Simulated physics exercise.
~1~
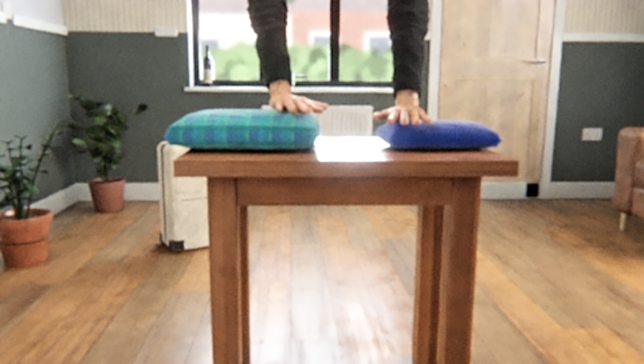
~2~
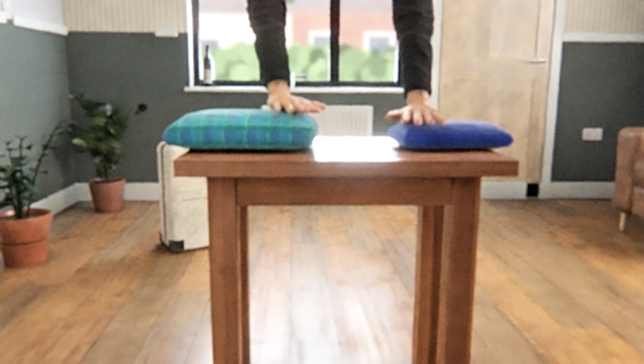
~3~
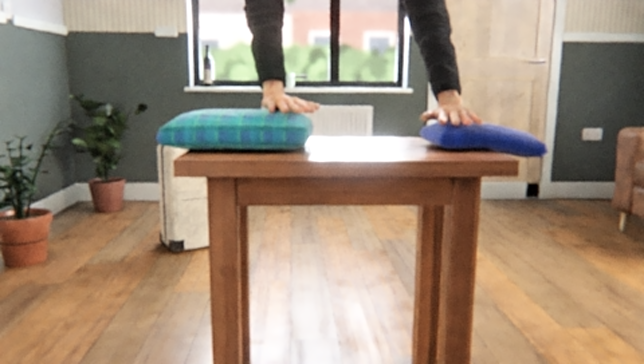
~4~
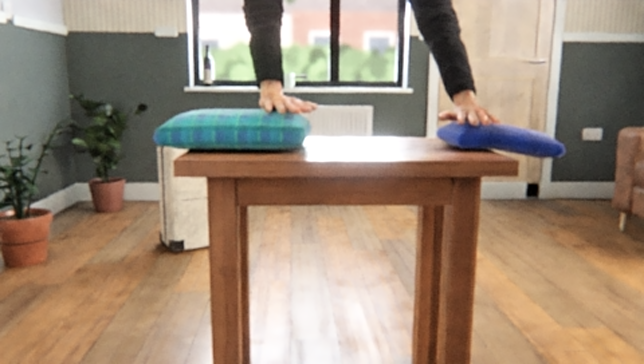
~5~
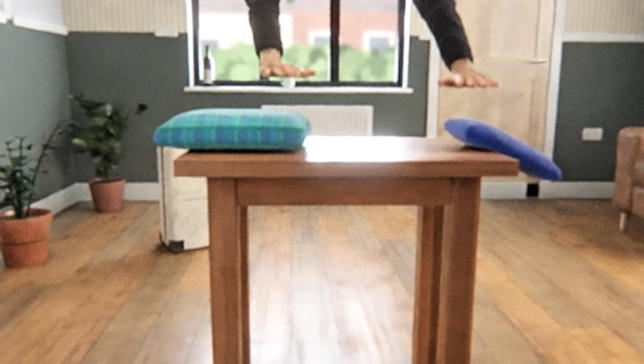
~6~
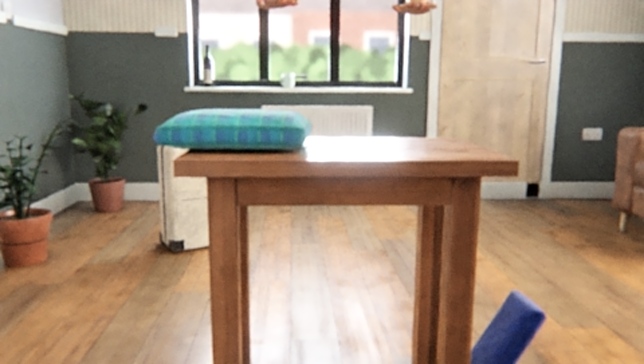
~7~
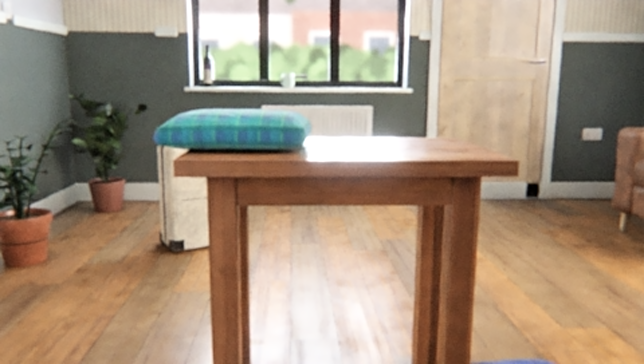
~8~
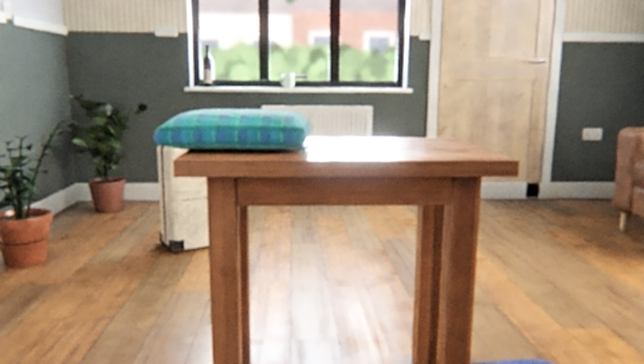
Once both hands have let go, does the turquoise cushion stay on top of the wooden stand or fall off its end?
The turquoise cushion stays on top at the left end. The blue sack is the one that tips off the right end and drops to the floor.
